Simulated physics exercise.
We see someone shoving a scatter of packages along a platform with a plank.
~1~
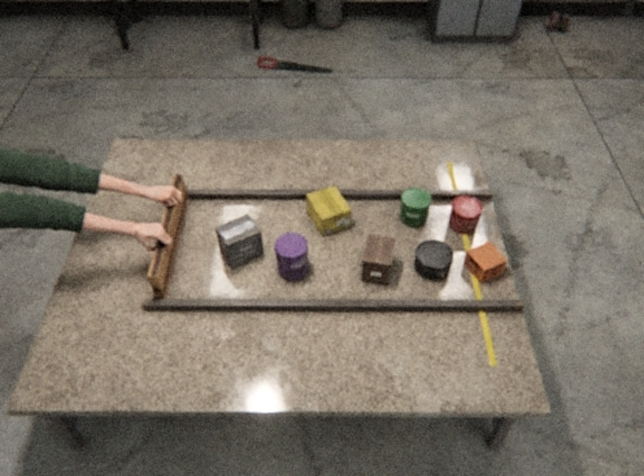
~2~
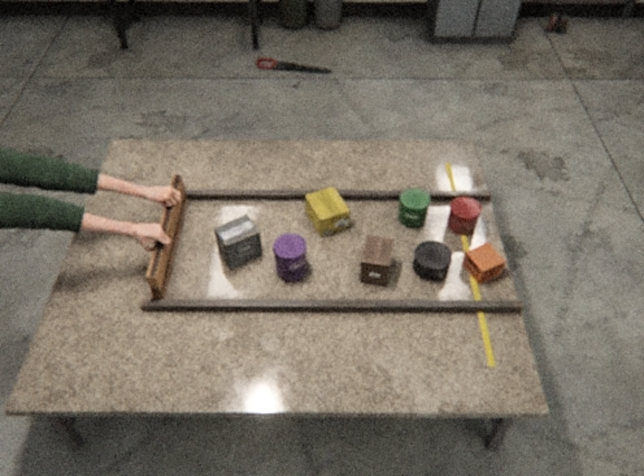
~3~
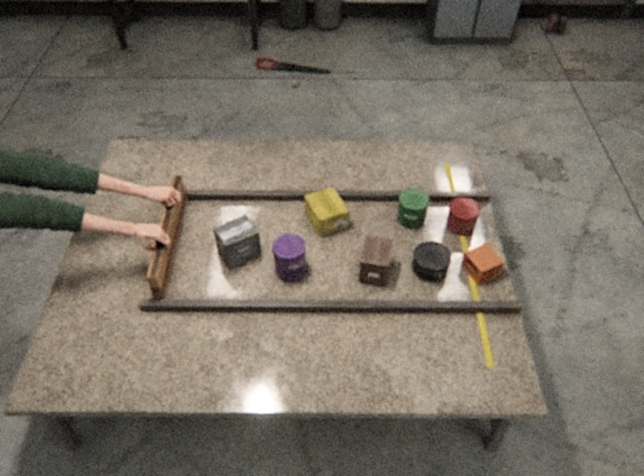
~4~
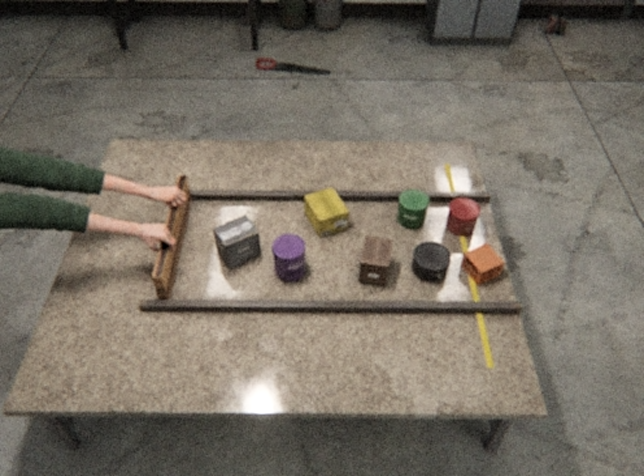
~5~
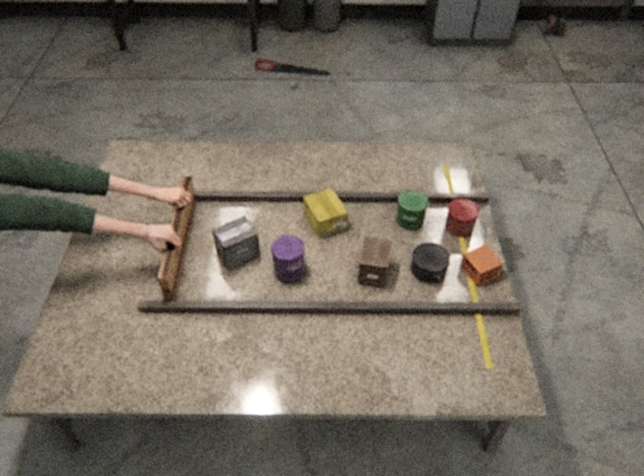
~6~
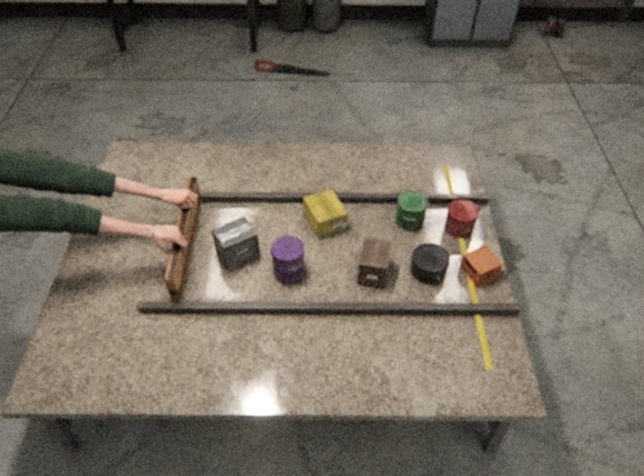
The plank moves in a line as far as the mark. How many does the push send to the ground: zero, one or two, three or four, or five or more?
Outcome: The number that fall off is five or more.
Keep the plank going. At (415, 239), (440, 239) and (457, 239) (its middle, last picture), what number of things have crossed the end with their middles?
It would be 1, 3 and 5.
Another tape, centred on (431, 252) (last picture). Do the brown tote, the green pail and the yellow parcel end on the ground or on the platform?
The brown tote stays on, the green pail remains up, the yellow parcel holds on.
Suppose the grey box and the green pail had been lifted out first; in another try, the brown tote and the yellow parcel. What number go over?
4 in the first case, 3 in the second.
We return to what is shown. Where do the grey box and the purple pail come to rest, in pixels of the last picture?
The grey box at (488, 247), the purple pail at (491, 271).
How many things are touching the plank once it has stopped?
It touches 3.
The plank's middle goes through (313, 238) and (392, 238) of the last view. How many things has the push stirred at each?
First 3, then 8.
Early on, none off yet; orange crate at rest near (481, 266); red pail at rest near (461, 219); black pail at rest near (430, 264).
A while later, none off yet; orange crate travelled a little near (491, 267); red pail at rest near (461, 219); black pail travelled about its own width near (455, 263).
Finally, the number that fall off is five or more; lost, brown tote, green pail, black pail, red pail and orange crate.
